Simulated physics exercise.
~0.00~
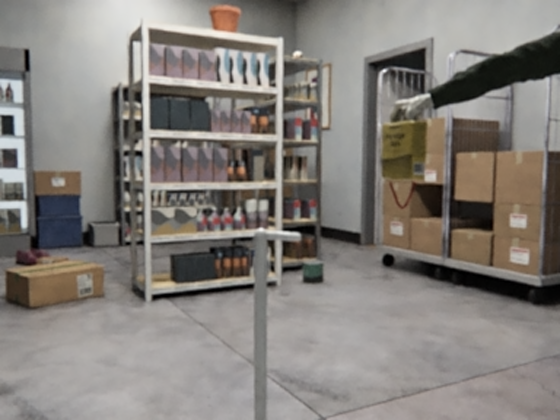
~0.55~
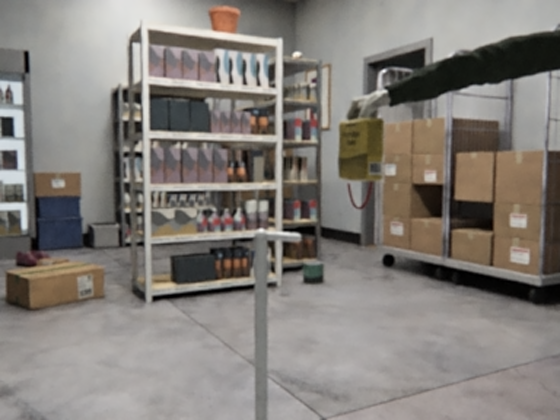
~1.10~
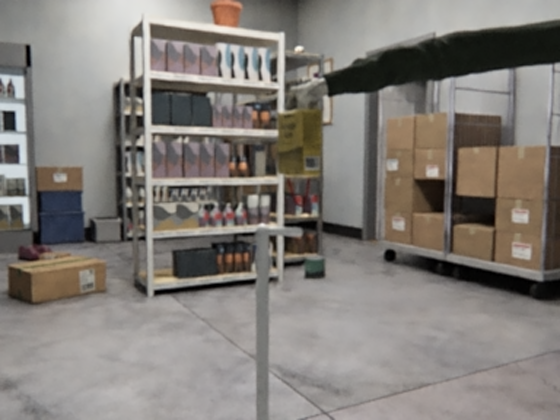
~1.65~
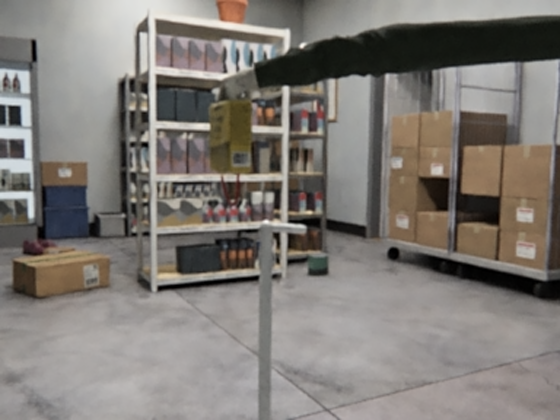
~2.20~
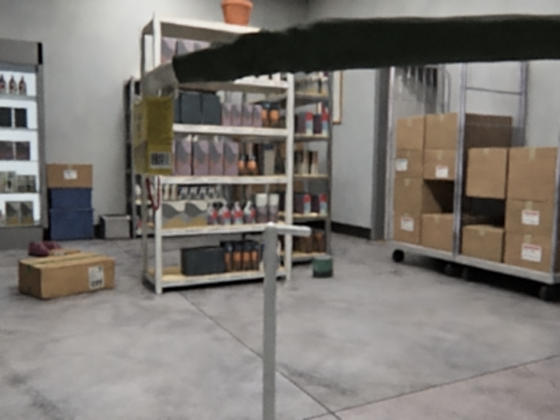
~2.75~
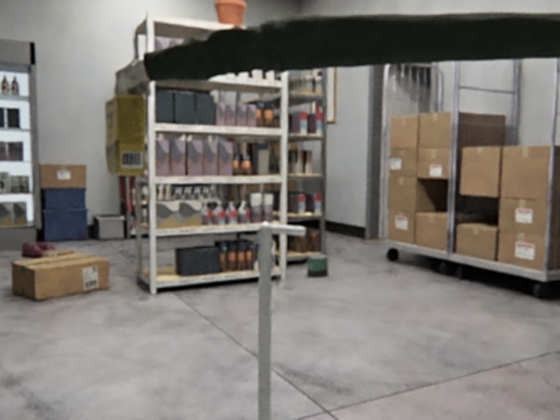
A yellow pouch held by a dark-sleeved arm moves left over a stand and clears it.
